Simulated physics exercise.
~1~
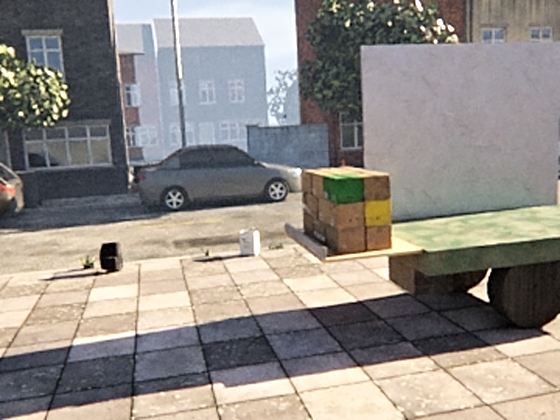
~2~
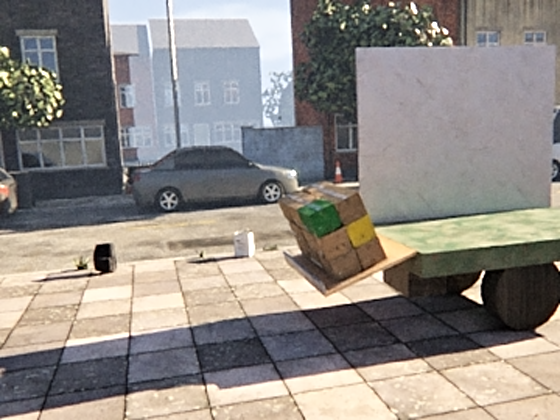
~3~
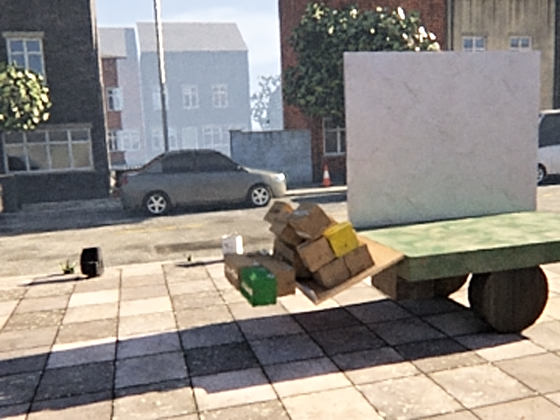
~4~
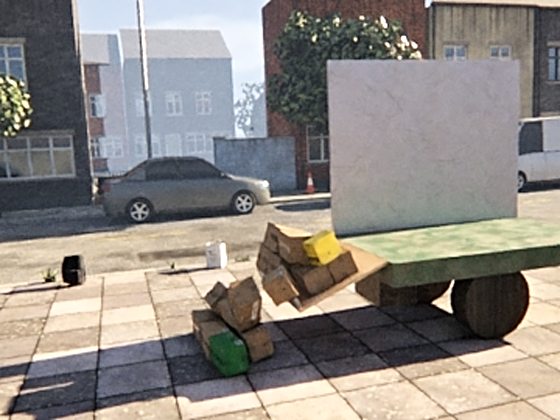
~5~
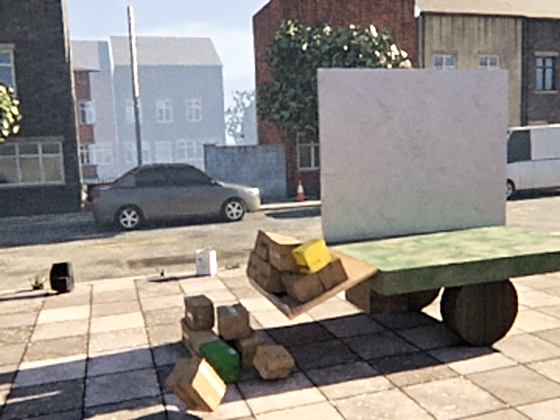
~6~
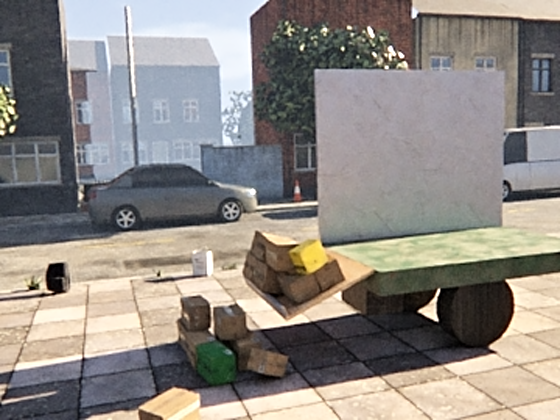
Stacked cartons tipping on a sinking lorry platform, many tumbling onto the paving with the green one, the yellow one staying aboard.
